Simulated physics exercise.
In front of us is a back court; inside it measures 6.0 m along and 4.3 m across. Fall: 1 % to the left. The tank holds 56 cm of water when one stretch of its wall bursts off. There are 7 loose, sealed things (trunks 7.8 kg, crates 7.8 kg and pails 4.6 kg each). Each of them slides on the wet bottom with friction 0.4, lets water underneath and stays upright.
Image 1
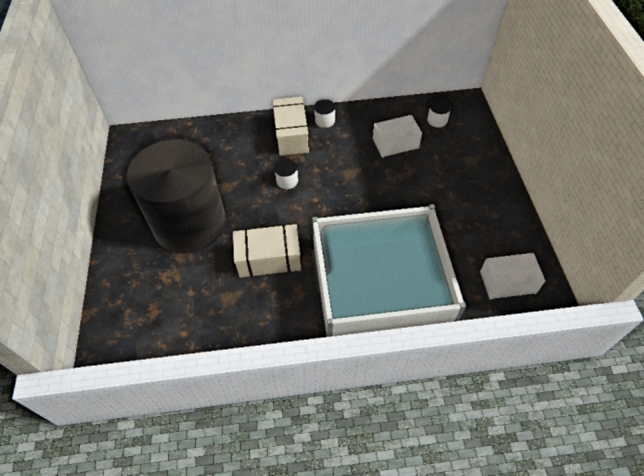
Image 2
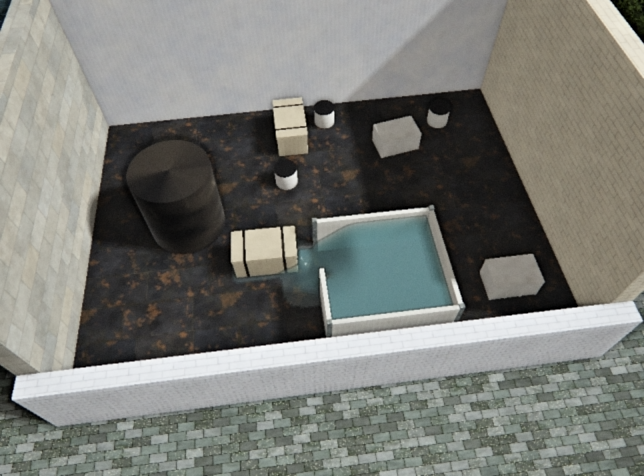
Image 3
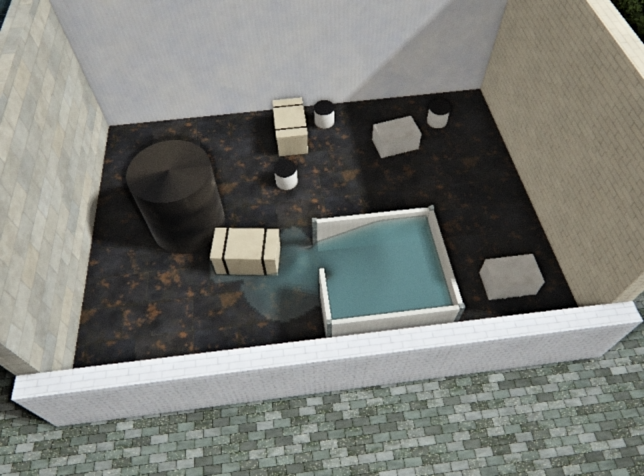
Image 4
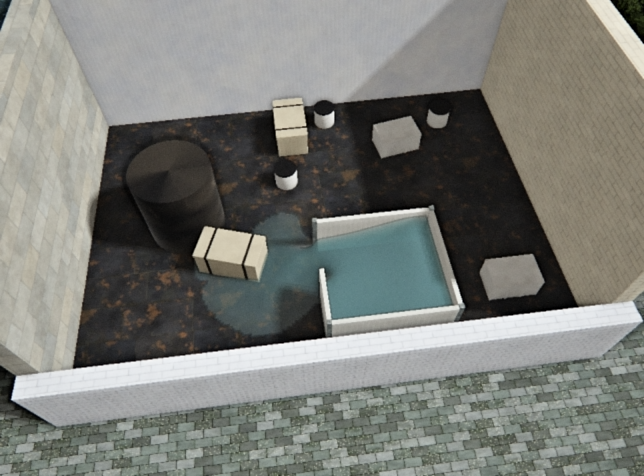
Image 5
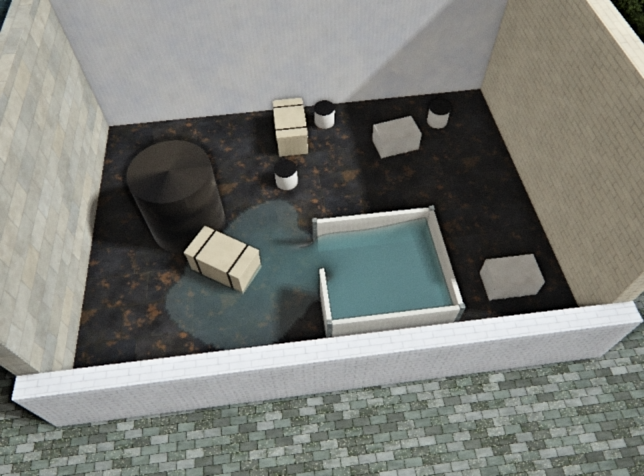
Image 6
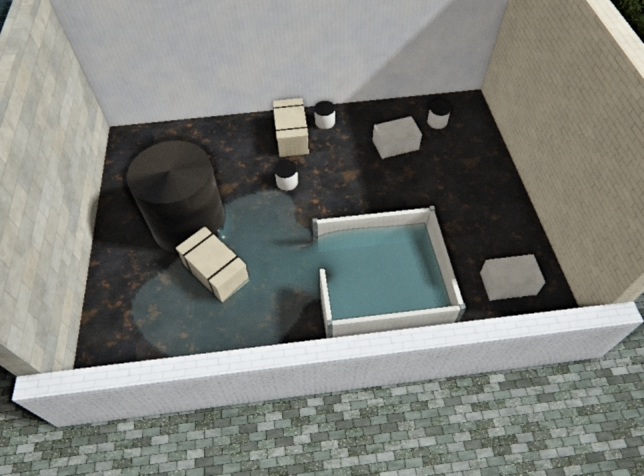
Walled courtyard with a tank's left side bursting open, water spreading leftward across the dark floor, pushing and turning a strapped trunk.
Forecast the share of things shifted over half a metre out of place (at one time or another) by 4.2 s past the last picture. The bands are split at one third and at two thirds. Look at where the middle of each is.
It falls under one third.
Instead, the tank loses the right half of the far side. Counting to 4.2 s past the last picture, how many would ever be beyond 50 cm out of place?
You'd get 4 in that case.
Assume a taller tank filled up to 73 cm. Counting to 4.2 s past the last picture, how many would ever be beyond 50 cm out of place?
So the tally would be 1.
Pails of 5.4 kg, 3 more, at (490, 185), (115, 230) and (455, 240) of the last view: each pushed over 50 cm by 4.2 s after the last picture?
Respectively: Doesn't reach it; tops it; doesn't reach it.
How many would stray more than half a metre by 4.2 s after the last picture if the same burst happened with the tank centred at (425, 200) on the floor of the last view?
Count: 3.
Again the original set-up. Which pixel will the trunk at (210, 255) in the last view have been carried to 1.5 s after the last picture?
My estimate: Around (83, 295).
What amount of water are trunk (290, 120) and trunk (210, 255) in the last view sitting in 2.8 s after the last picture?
I'd put it at 2 cm and 13 cm respectively.
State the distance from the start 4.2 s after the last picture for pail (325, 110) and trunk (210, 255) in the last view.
0 cm and 150 cm.
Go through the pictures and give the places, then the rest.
In the first frame, a trunk at (266, 243) rests on the ground; a trunk at (290, 116) rests on the ground; 1.8 m2 under water; 0 of 7 have shifted.
In the second frame, a trunk at (264, 244) rests on the ground; a trunk at (290, 117), on the bottom; 2.1 m2 under water; 0 of 7 have shifted.
In the third frame, a trunk at (245, 243), on the bottom, 25 cm from its start; a trunk at (290, 117) rests on the ground; water covers 2.6 m2; 1 of 7 have shifted.
In the fourth frame, a trunk at (229, 246), on the bottom, 45 cm from its start; a trunk at (290, 117) rests on the ground; water covers 3.4 m2; 1 of 7 have shifted.
In the fifth frame, a trunk at (221, 251) rests on the ground, 55 cm from its start; a trunk at (290, 117) rests on the ground; water covers 4.4 m2; 1 of 7 have shifted.
In the sixth frame, a trunk at (210, 256), on the bottom, 69 cm from its start; a trunk at (290, 118), on the bottom; water covers 5.4 m2; 1 of 7 have shifted.
Then, 0.4 s after the last picture 1 of 7 are over 50 cm from their spots; 1 afloat.
Then, 1.5 s after the last picture 1 of 7 are over 50 cm from their spots; 1 afloat.
Then, 2.8 s after the last picture 1 of 7 are over 50 cm from their spots; 1 afloat.
Then, 4.2 s after the last picture 1 of 7 are over 50 cm from their spots, and 1 have been at some point; 1 afloat.
